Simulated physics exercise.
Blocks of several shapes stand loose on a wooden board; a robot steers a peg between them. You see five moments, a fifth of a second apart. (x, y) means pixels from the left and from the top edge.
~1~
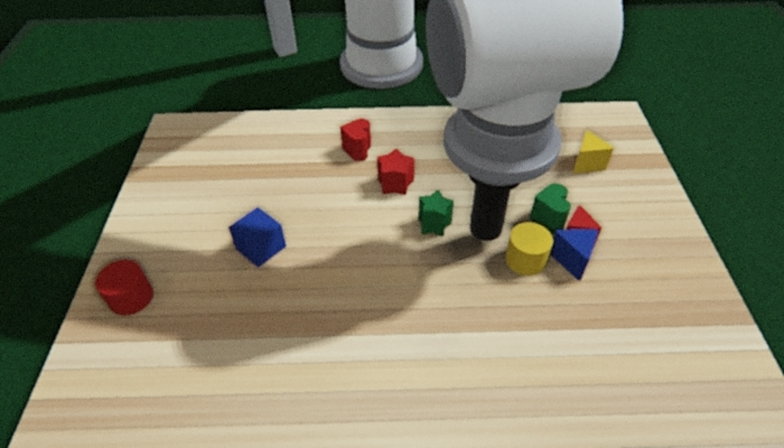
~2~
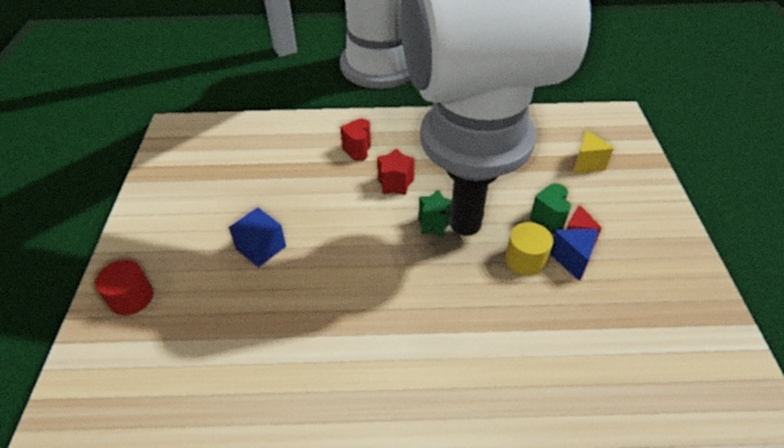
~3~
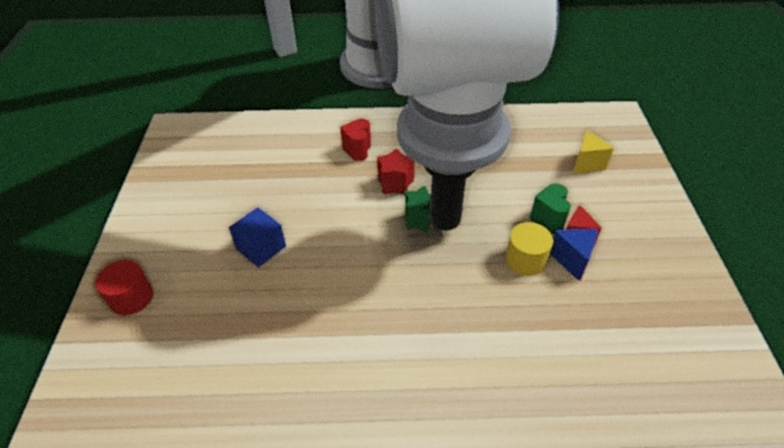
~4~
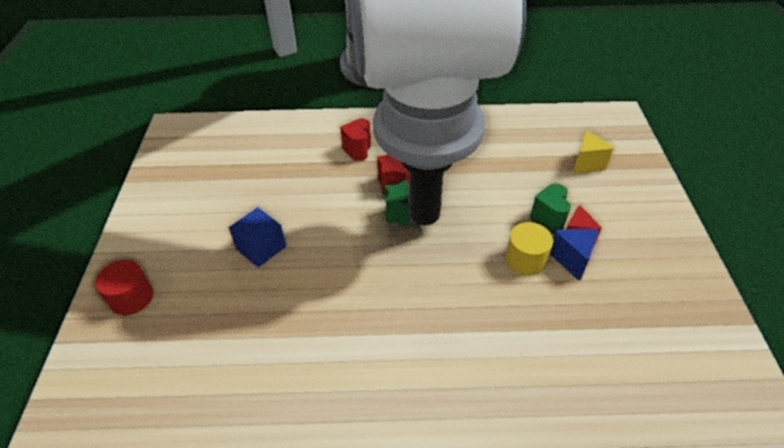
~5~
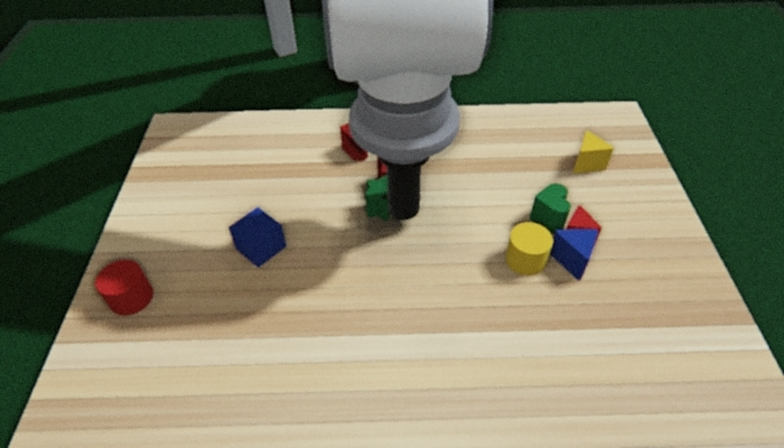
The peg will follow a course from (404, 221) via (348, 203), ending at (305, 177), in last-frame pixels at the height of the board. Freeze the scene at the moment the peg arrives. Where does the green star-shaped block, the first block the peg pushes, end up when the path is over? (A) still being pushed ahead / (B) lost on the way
It's A.
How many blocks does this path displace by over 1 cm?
Most likely one.
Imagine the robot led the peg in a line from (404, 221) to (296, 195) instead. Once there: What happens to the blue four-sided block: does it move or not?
That block is not shifted.
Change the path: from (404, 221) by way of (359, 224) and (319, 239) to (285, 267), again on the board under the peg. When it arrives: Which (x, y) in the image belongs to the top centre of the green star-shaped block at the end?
(355, 182)
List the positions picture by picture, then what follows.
The first frame shows peg's lower end at (486, 230); green star-shaped block at (436, 202); red star-shaped block at (395, 161).
The second frame shows peg at (465, 225); blocks still.
The third frame shows peg at (445, 220); green star-shaped block at (421, 198).
The fourth frame shows peg at (425, 215); green star-shaped block at (401, 192).
The fifth frame shows peg at (404, 210); green star-shaped block at (381, 187); red star-shaped block hidden.
What follows on the original path. One third of the way, peg at (365, 197); green star-shaped block at (342, 174).
Two thirds of the way, peg at (330, 184); green star-shaped block at (308, 161).
At the end, peg at (302, 166); green star-shaped block at (282, 144); red star-shaped block still.
